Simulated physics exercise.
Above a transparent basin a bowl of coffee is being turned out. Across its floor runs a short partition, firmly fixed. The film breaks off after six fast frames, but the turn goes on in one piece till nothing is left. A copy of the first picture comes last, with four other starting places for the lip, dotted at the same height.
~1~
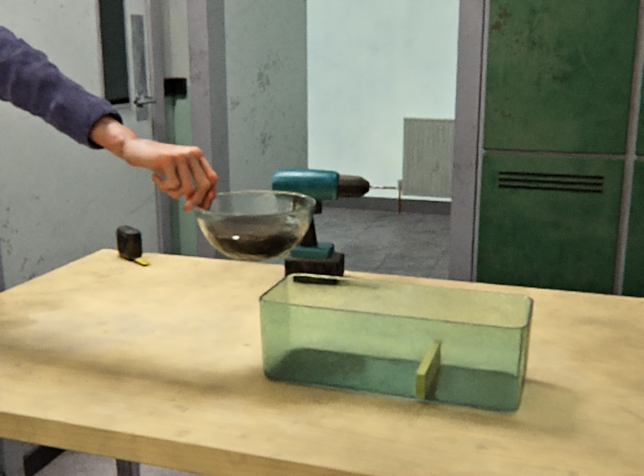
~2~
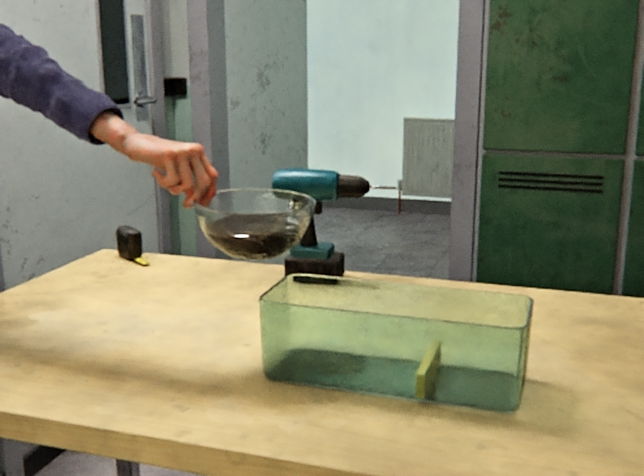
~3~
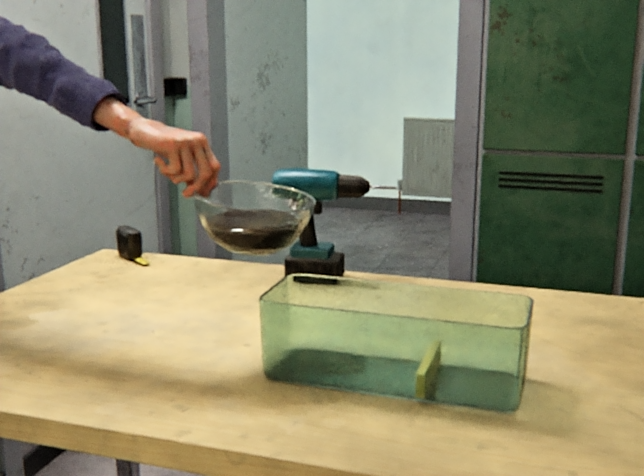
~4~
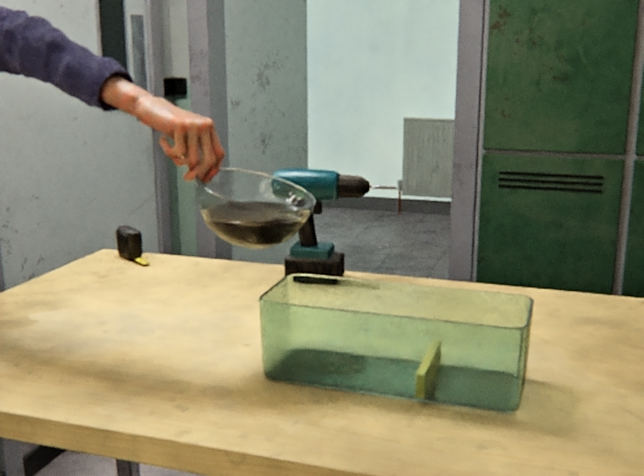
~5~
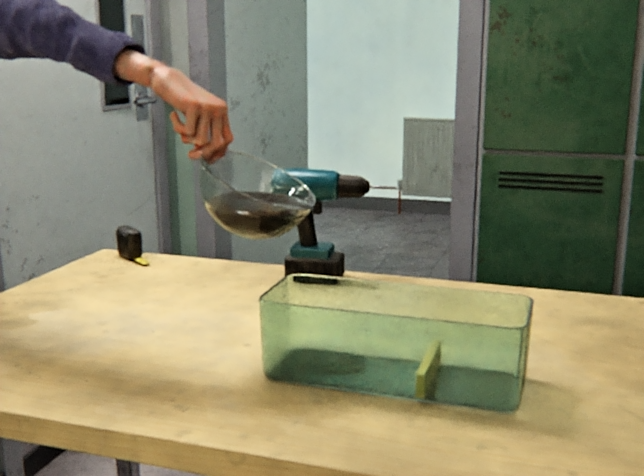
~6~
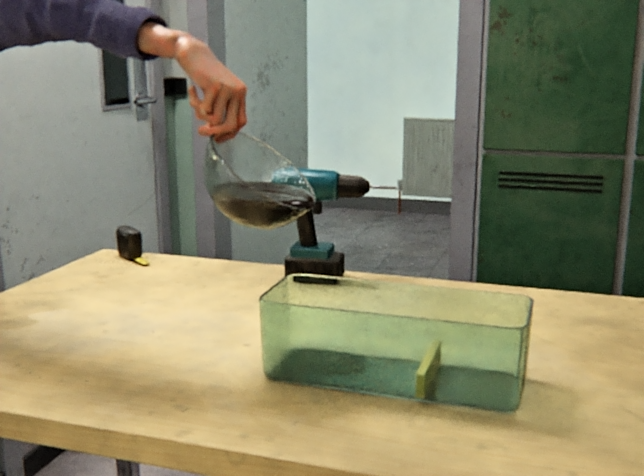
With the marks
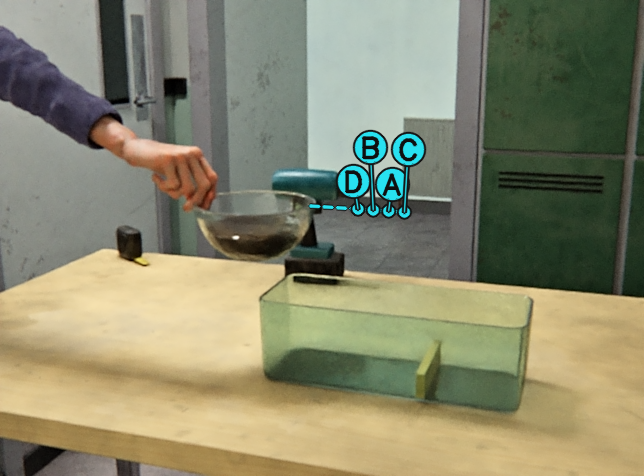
The clip shows a hand holding a glass bowl of dark liquid above a clear basin with a short partition on a wooden table, then gradually tilting it to the right until the liquid reaches the lip.
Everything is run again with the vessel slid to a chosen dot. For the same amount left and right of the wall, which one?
Take D.
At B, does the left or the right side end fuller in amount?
The right side.
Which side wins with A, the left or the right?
More ends on the right.
On the marked copy, A at (388, 211); B at (373, 210); C at (404, 212); D at (358, 209).
With A, about 12 % ends left of the wall and 87 % right of it.
With B, about 16 % ends left of the wall and 83 % right of it.
With C, about 12 % ends left of the wall and 86 % right of it.
With D, about 43 % ends left of the wall and 56 % right of it.
